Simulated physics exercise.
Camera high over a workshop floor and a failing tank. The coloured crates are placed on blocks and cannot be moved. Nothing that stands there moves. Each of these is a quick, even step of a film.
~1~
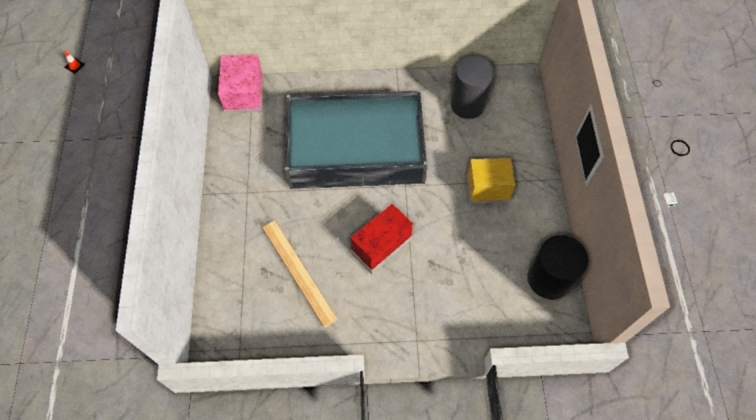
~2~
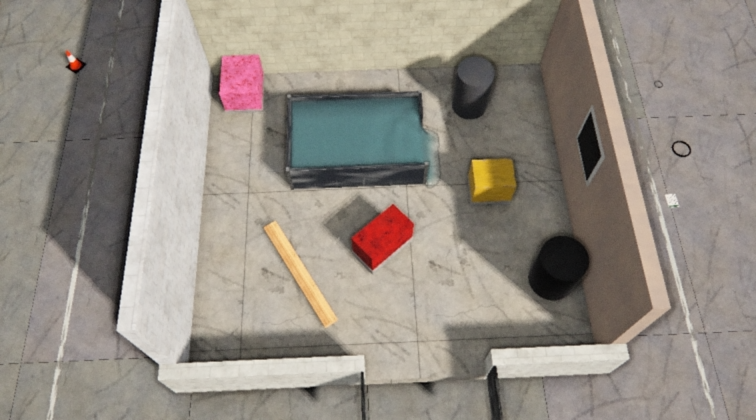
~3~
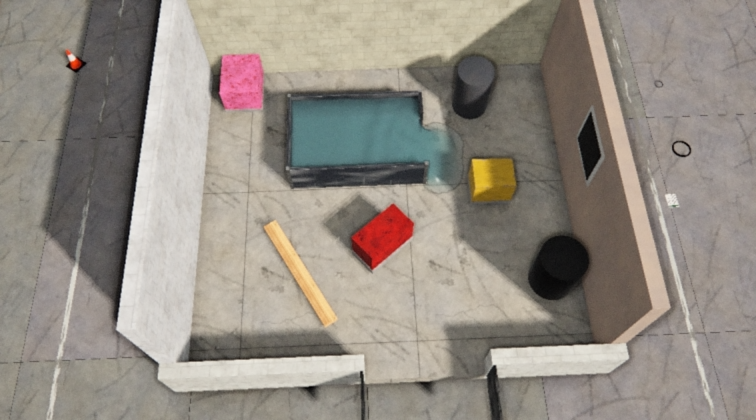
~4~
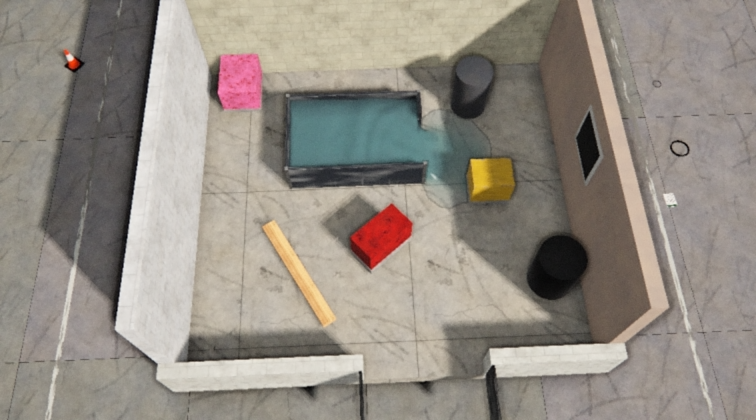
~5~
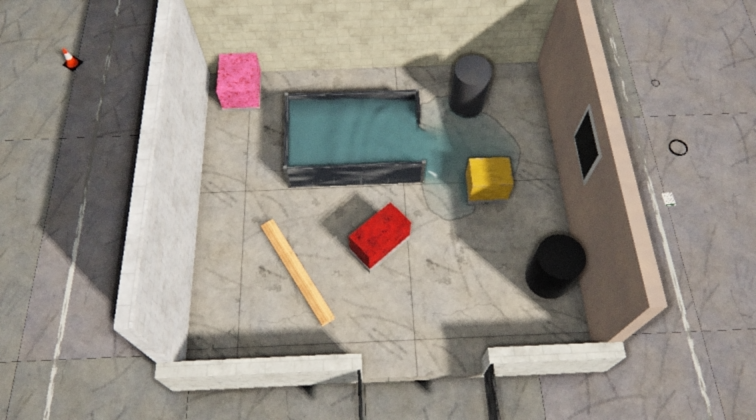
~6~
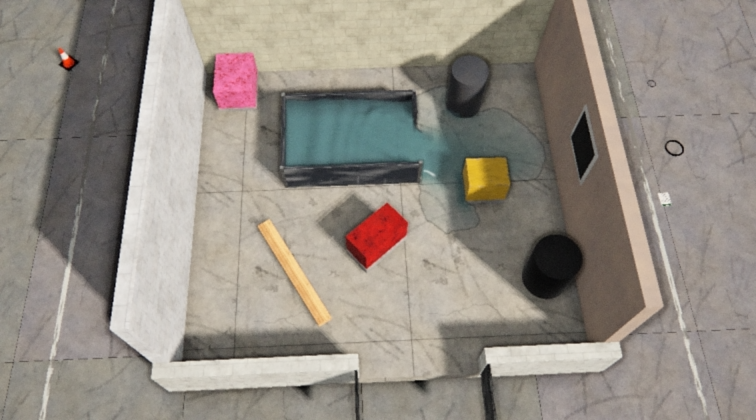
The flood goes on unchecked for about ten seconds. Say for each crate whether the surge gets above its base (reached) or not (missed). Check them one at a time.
Yellow crate: Reached; red crate: Missed; pink crate: Reached.
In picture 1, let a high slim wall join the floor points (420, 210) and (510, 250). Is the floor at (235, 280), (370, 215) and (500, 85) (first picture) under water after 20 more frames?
One by one: Spared, soaked, soaked.
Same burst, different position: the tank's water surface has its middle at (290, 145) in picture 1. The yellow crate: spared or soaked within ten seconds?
Yellow crate: Flooded.
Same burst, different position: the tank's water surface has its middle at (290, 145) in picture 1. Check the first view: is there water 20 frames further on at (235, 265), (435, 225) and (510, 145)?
First unwetted; next drenched; last drenched.
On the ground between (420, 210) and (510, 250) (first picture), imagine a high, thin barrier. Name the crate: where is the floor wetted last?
Answer: The crate marked pink.
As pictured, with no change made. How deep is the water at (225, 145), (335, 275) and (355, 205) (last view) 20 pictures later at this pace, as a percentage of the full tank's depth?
Roughly 0, 0 and 0 per cent, in turn.
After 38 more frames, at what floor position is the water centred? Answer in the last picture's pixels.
About (418, 164).
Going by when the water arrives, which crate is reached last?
Pick: The pink crate.
A moment on, water covers 20 % of the floor; the yellow crate water round its plinth, the red crate not reached, the pink crate not reached.
Next, water covers 35 % of the floor; the yellow crate water round its plinth, the red crate water round its plinth, the pink crate not reached.
Then, water covers 50 % of the floor; the yellow crate water round its plinth, the red crate water round its plinth, the pink crate not reached.
Later, water covers 70 % of the floor; the yellow crate water round its plinth, the red crate water round its plinth, the pink crate water round its plinth.
In the end, water covers 95 % of the floor; the yellow crate was topped, the red crate stayed above the water, the pink crate was topped.
